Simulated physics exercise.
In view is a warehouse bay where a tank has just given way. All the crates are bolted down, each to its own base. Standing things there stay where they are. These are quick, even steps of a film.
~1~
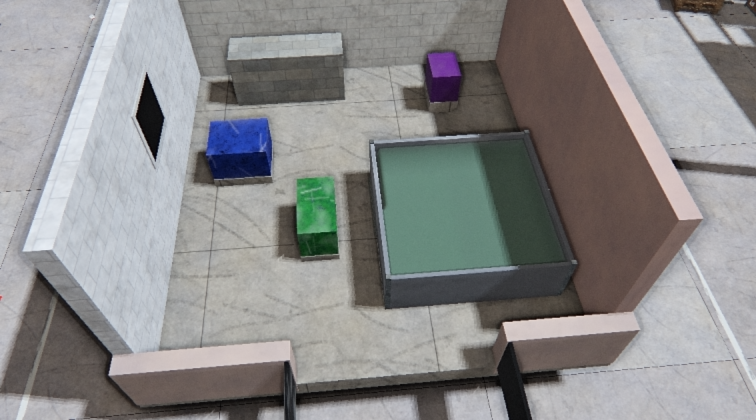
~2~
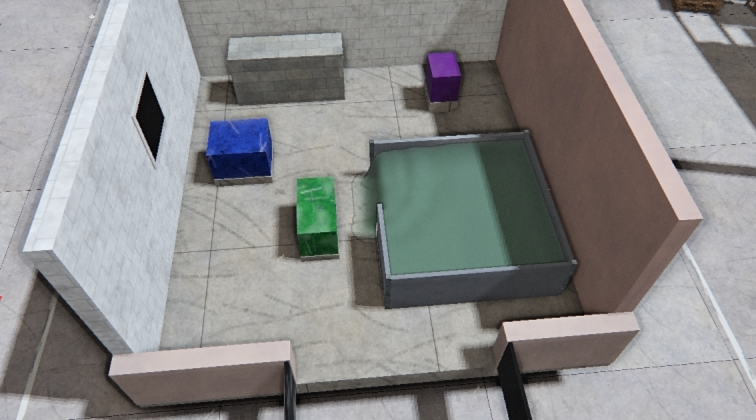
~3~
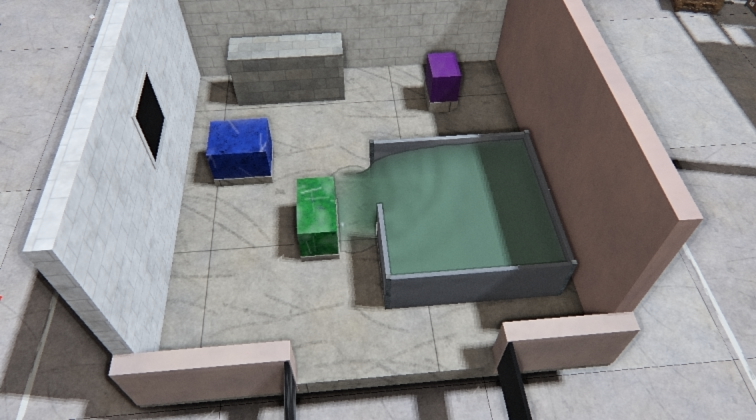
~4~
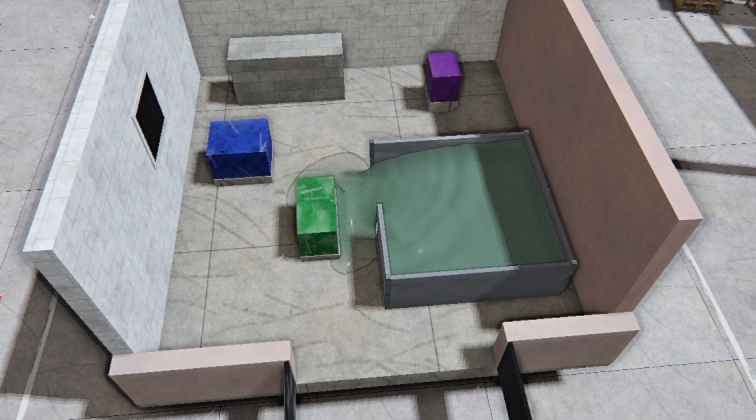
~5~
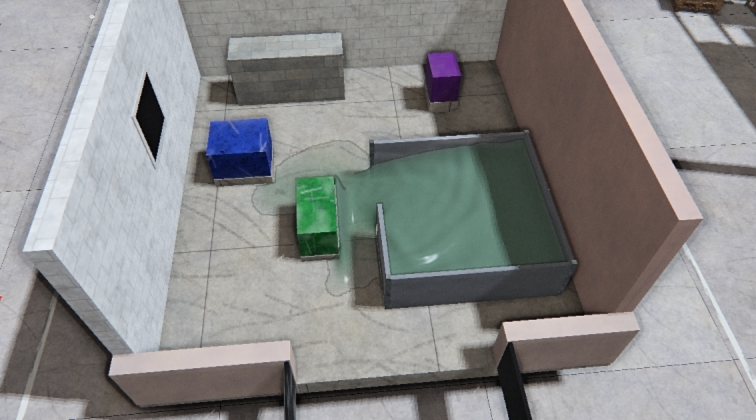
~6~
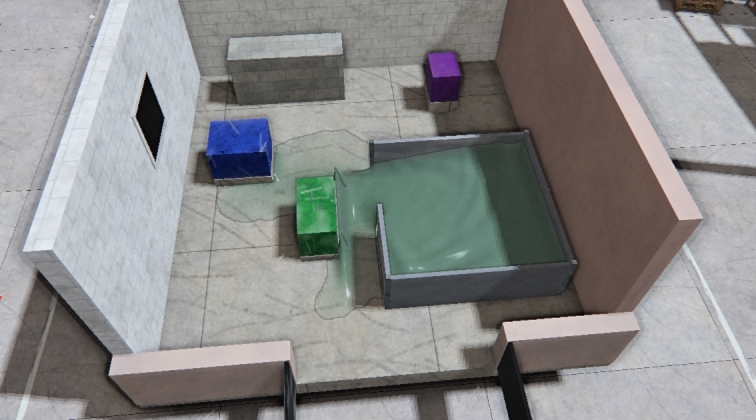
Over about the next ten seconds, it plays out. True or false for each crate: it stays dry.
Purple crate: True, it stays dry; blue crate: False, it gets wet; green crate: False, it gets wet.
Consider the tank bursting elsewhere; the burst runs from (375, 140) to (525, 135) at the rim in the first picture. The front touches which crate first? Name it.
I'd go with the purple-painted one.
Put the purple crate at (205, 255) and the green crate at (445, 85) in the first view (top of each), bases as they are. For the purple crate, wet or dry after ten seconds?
As for the purple one, it is dampened.
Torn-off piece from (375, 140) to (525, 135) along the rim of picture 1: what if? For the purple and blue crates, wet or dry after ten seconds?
Note - purple goes wet, blue goes wet.
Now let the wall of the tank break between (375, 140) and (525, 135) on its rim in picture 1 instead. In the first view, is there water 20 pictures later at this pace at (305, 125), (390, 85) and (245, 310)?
The first comes out soaked, the second soaked, the third untouched.
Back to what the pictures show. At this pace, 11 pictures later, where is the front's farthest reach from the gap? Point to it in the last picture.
The front should reach about (201, 78).
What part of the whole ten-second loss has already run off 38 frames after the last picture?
Roughly 60 percent.
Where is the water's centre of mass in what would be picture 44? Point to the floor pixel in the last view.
Centre of mass: Roughly (366, 195).
A moment on, water covers 30 % of the floor; the purple crate not reached, the blue crate water round its plinth, the green crate water round its plinth.
Next, water covers 45 % of the floor; the purple crate not reached, the blue crate water round its plinth, the green crate water round its plinth.
Then, water covers 65 % of the floor; the purple crate water round its plinth, the blue crate water round its plinth, the green crate water round its plinth.
Later, water covers 90 % of the floor; the purple crate water round its plinth, the blue crate water round its plinth, the green crate water round its plinth.
In the end, water covers 100 % of the floor; the purple crate stayed above the water, the blue crate was topped, the green crate was topped.
